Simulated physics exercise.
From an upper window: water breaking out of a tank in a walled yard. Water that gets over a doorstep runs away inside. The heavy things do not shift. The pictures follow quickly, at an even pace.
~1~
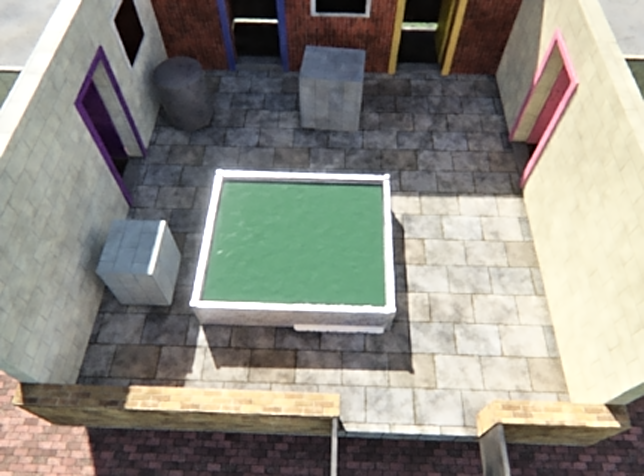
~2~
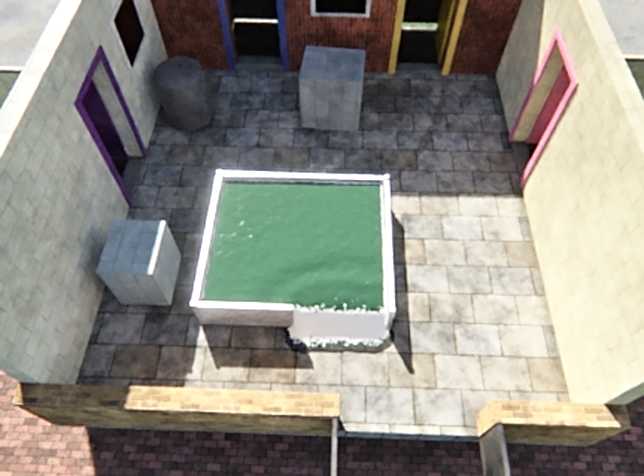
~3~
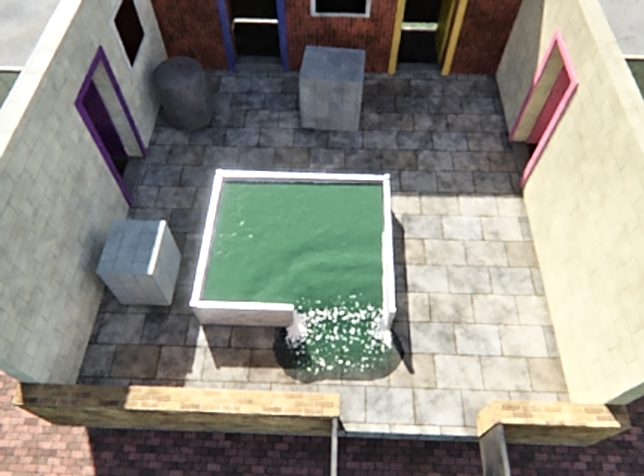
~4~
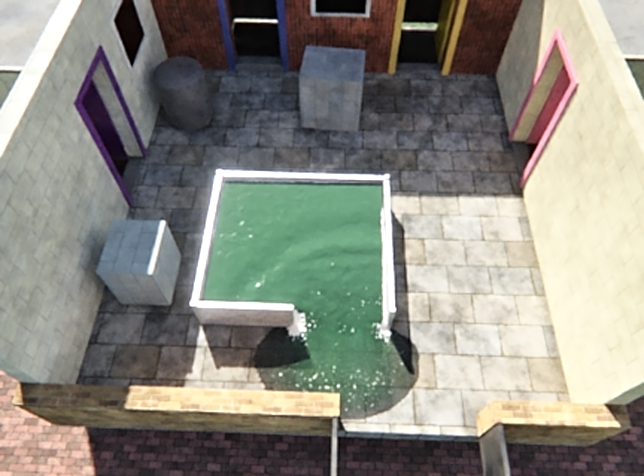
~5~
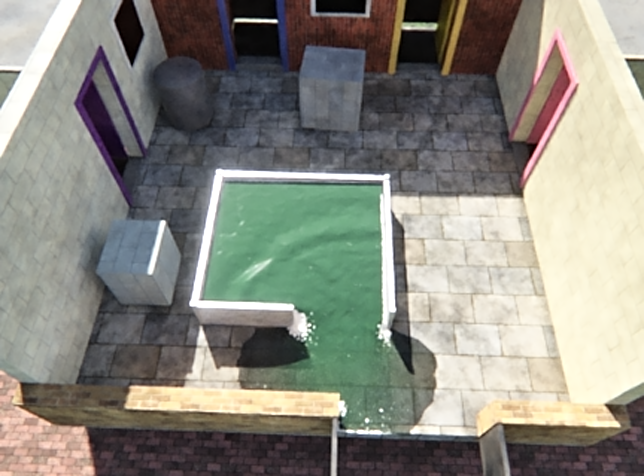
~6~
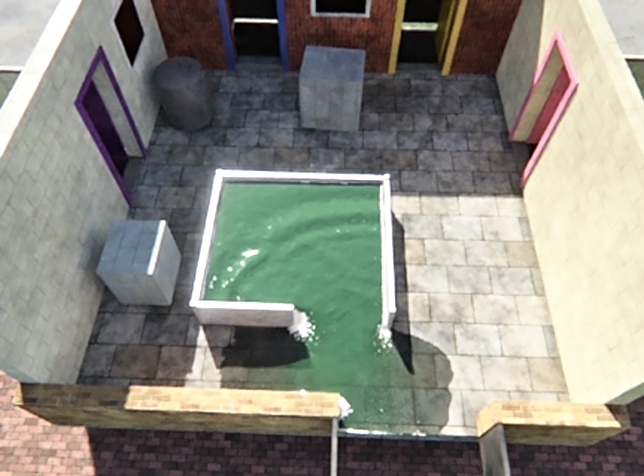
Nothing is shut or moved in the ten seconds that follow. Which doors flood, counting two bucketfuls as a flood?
The blue door admits no more than that; the purple door admits no more than that; the pink door admits no more than that; the yellow door admits no more than that.
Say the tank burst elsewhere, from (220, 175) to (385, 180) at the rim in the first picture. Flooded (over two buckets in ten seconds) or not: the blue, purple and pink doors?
My reading: Blue passes that mark; purple takes more; pink is over.
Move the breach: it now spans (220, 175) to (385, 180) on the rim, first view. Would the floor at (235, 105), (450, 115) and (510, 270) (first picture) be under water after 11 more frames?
In that order: Awash, flooded, not flooded.
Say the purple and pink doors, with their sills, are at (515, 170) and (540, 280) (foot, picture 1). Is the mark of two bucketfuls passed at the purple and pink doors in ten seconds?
One by one: Purple takes less, pink takes less.
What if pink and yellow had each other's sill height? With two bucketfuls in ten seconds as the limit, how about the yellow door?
Yellow door stays under.
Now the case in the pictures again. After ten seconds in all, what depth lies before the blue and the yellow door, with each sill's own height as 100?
About 20 and 0 per cent.
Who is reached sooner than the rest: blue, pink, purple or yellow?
I say the one in purple.
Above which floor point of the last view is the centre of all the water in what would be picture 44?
Close to (268, 283).
A moment on, water covers 10 % of the floor; the blue door not reached, the purple door not reached, the pink door not reached, the yellow door not reached.
Next, water covers 20 % of the floor; the blue door not reached, the purple door not reached, the pink door not reached, the yellow door not reached.
Then, water covers 25 % of the floor; the blue door not reached, the purple door not reached, the pink door not reached, the yellow door not reached.
Later, water covers 35 % of the floor; the blue door not reached, the purple door wet at the sill, nothing in, the pink door not reached, the yellow door not reached.
In the end, water covers 50 % of the floor; the blue door wet at the sill, nothing in, the purple door wet at the sill, nothing in, the pink door not reached, the yellow door not reached.
